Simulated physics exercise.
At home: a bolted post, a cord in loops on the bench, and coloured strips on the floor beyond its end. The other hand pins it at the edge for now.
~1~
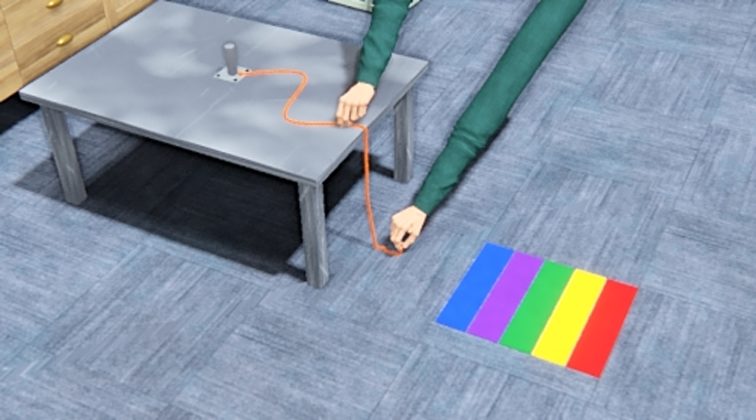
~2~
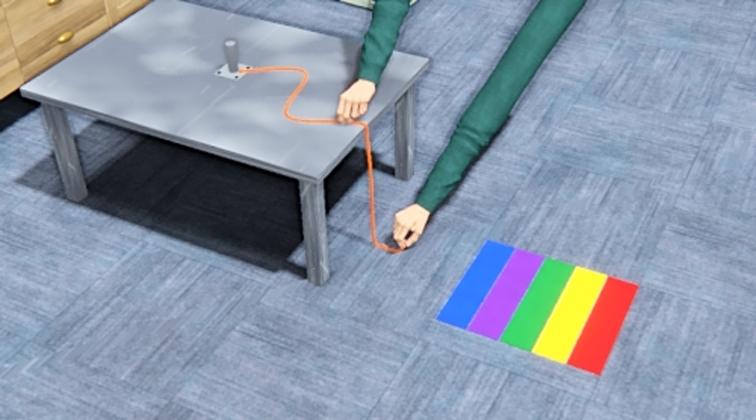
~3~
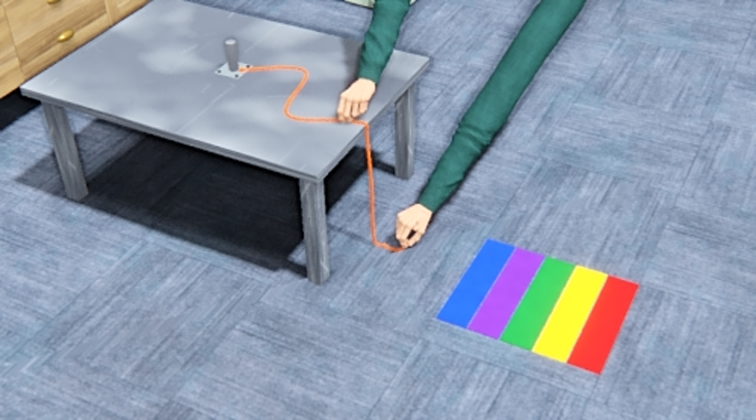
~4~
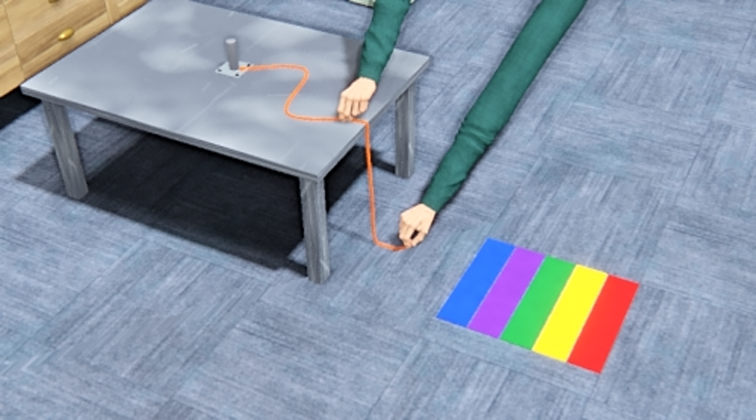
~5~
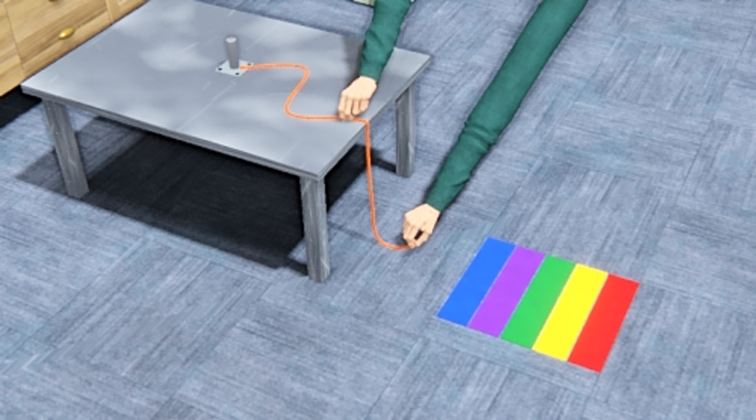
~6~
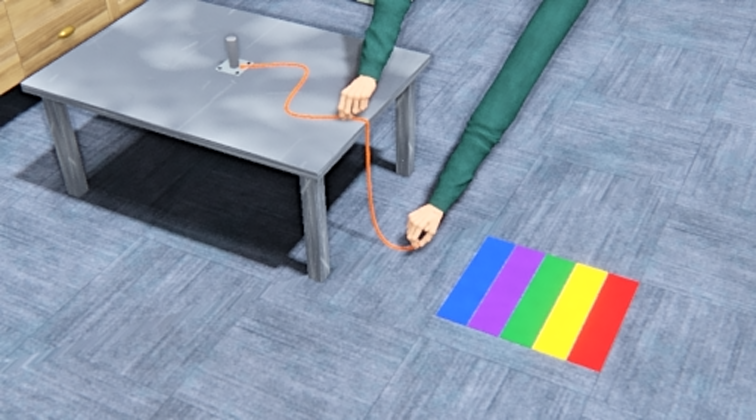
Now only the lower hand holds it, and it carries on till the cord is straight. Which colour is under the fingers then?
Over yellow.
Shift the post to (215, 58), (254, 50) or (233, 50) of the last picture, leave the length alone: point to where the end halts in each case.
Try by try, around (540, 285), (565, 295) and (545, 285).
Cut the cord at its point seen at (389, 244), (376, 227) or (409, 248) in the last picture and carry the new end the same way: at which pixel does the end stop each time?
Try by try, around (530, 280), (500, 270) and (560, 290).
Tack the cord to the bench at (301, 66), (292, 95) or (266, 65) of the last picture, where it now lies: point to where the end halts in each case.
The places are (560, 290), (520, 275) and (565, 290).
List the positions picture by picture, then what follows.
In the first picture, end (402, 247); blue (459, 311); purple (491, 322); green (523, 332); yellow (556, 344); red (590, 355).
In the second picture, end (405, 245); cord through (271, 69) (302, 85) (291, 118) (356, 123) (371, 179) (373, 231).
In the third picture, end (407, 245).
In the fourth picture, end (411, 245); cord through (271, 67) (302, 83) (291, 116) (357, 121) (370, 177) (373, 229).
In the fifth picture, end (415, 245).
In the sixth picture, end (418, 245); cord through (272, 65) (303, 81) (291, 114) (357, 119) (369, 174) (376, 227).
Early on, end near (514, 276); over purple.
Midway, end near (552, 288); over green.
At the end of the slack, end near (575, 295); over yellow. The end stops over the yellow strip.
